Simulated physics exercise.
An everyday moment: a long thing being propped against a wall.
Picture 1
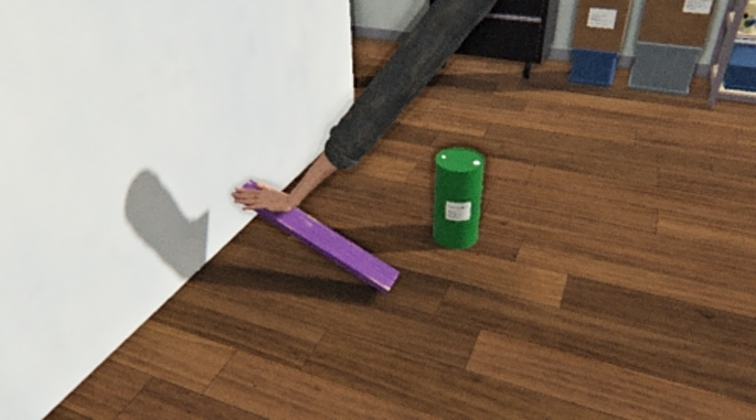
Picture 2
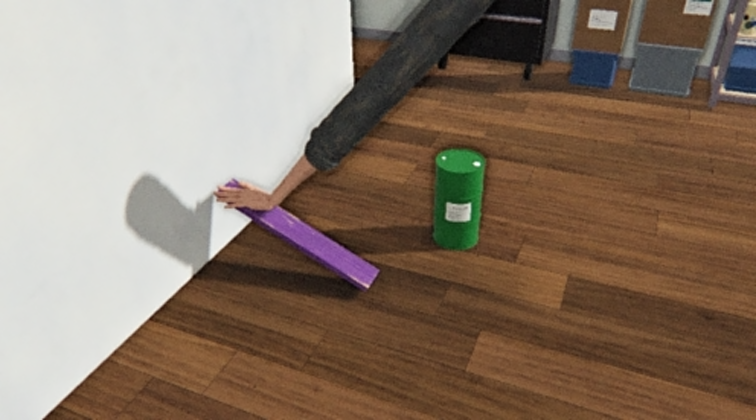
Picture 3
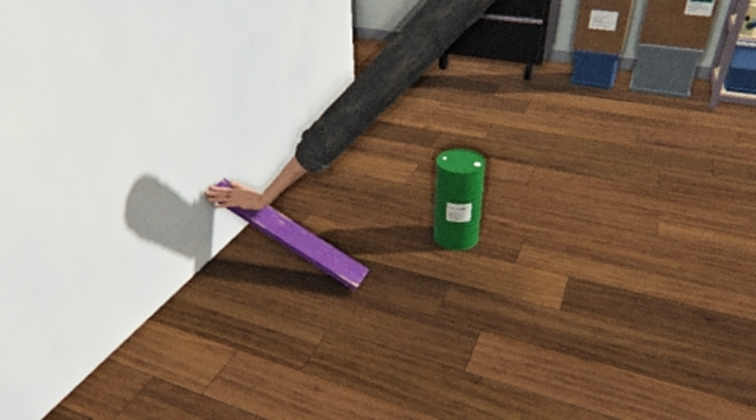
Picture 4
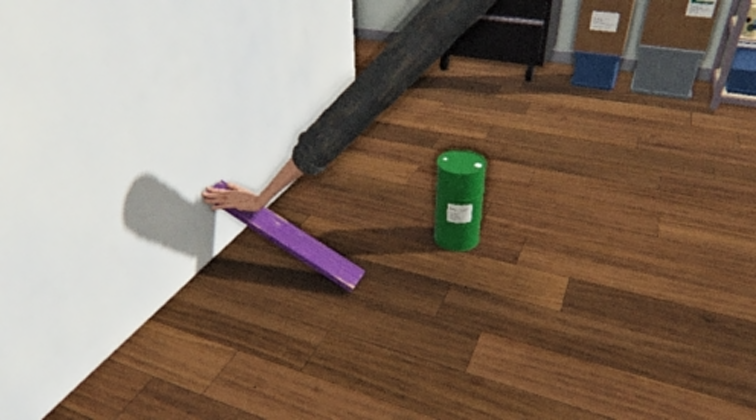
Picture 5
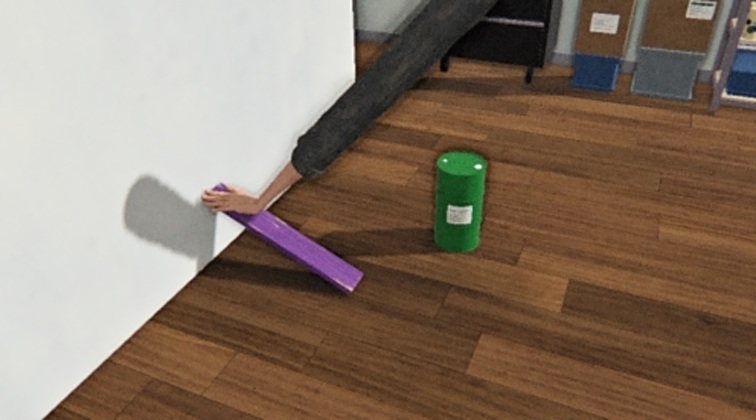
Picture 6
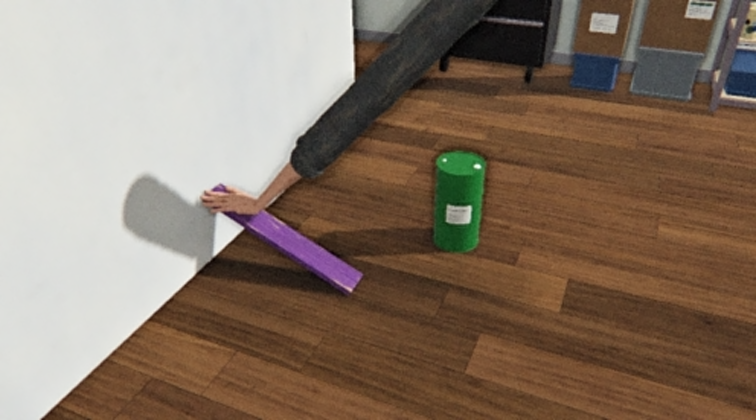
A hand at the end of a dark sleeve moved a purple plank a short way left until it leaned on the white wall, then kept holding it there, while a green canister stood nearby.
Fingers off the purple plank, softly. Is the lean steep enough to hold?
Outcome: The plank gives way.
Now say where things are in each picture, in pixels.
Not yet at the wall; purple plank (316, 235); green canister (458, 199), in the first picture.
Not yet at the wall; purple plank (298, 234); green canister (458, 200), in the second picture.
Not yet at the wall; purple plank (288, 233); green canister (458, 200), in the third picture.
Not yet at the wall; purple plank (284, 234); green canister (459, 201), in the fourth picture.
Leant on the wall, still held; purple plank (283, 237); green canister (459, 203), in the fifth picture.
Leant on the wall, still held; purple plank (283, 238); green canister (458, 202), in the sixth picture.
Then, 0.30 s past the last view, purple plank sunk by 18° near (292, 260).
Then, 0.40 s past the last view, purple plank sunk by 25° near (293, 262).
Then, 0.50 s past the last view, purple plank sunk by 25° near (293, 266).
Finally, moved from the start, purple plank; green canister still in place. Final places as the last picture's camera would see them, purple plank near (294, 267). The plank slides down.
